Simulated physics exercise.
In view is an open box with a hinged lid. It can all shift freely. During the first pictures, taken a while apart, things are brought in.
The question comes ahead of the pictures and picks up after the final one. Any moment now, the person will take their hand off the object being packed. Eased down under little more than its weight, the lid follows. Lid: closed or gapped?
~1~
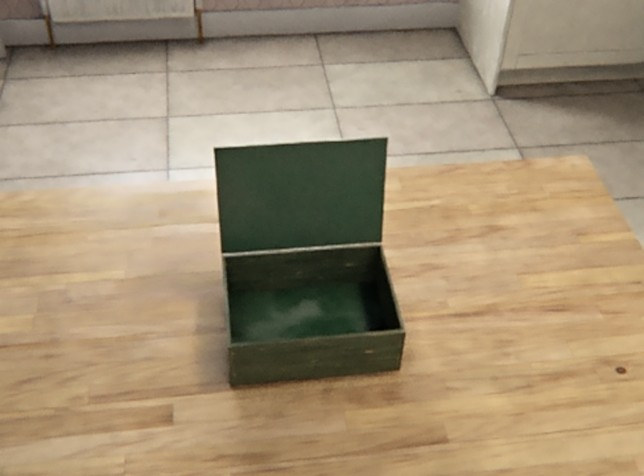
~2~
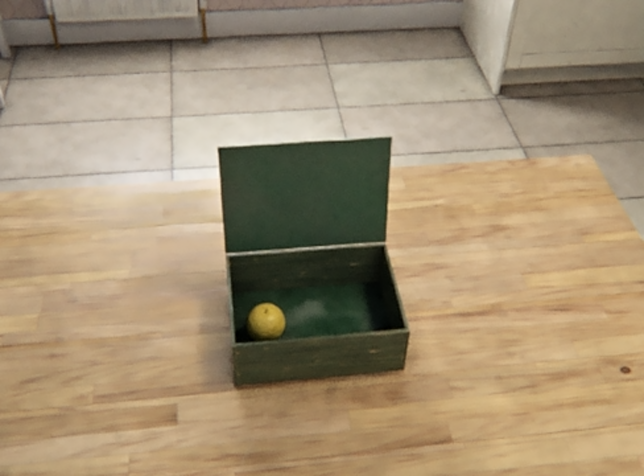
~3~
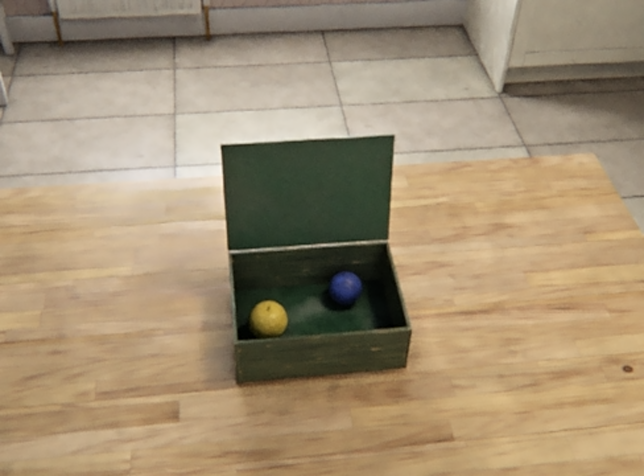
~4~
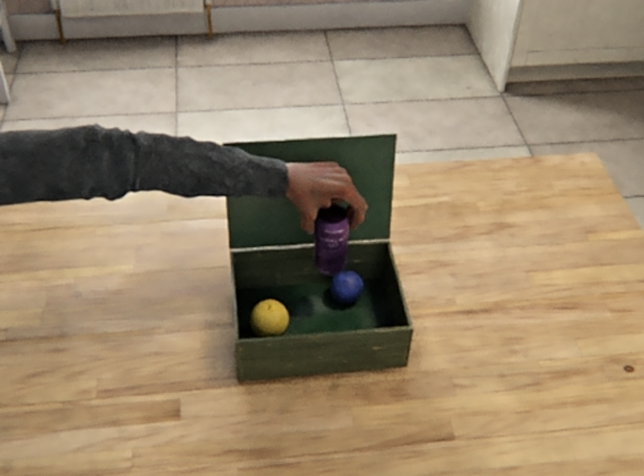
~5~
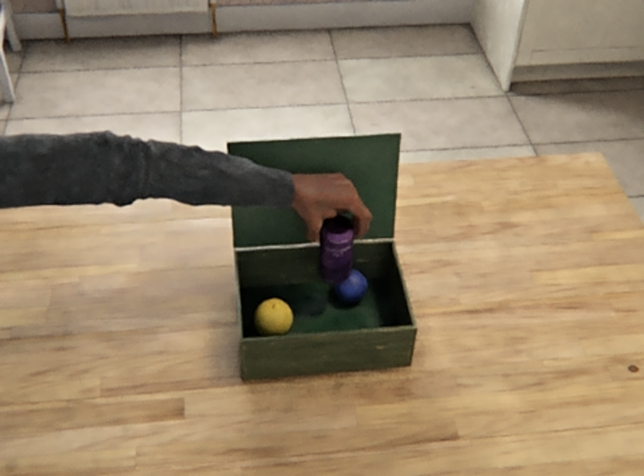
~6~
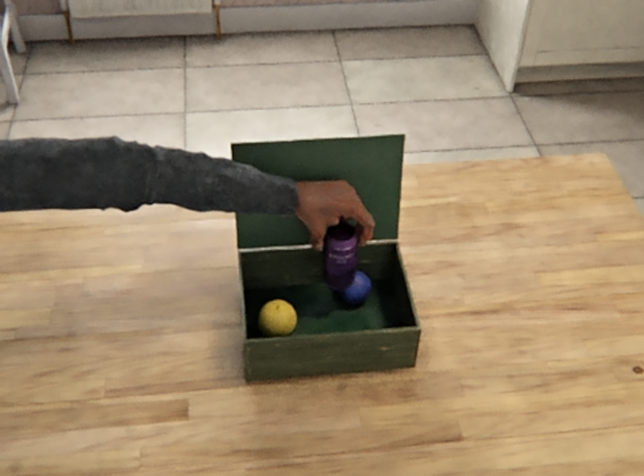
Closed.
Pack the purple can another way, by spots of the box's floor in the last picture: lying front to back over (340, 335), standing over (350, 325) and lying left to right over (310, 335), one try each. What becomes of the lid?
Trial 1: Lid fully lowered. Trial 2: Lid propped open. Trial 3: Lid fully lowered.
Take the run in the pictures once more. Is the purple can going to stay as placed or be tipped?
It ends up leaning.
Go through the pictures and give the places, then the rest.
In the first picture, the last thing is not in view yet.
In the second picture, the last thing is not in view yet.
In the third picture, the last thing is not in view yet; blue ball (345, 288).
The fourth picture shows coming down; purple can (331, 241); blue ball (347, 287).
The fifth picture shows coming down; purple can (336, 251).
The sixth picture shows in place under the hand; purple can (340, 258).
Then, 0.90 s past the last view, lid starting down; purple can on its side near (332, 313); blue ball displaced a little; yellow apple displaced a little.
Then, 1.70 s past the last view, lid 46° above the rim; purple can on its side near (336, 317); blue ball displaced about its own width; yellow apple displaced a little.
Finally, lid shut; down or leaning hard in the box, purple can; moved from the start, blue ball; yellow apple still in place. Final places as the last picture's camera would see them, purple can near (337, 319).
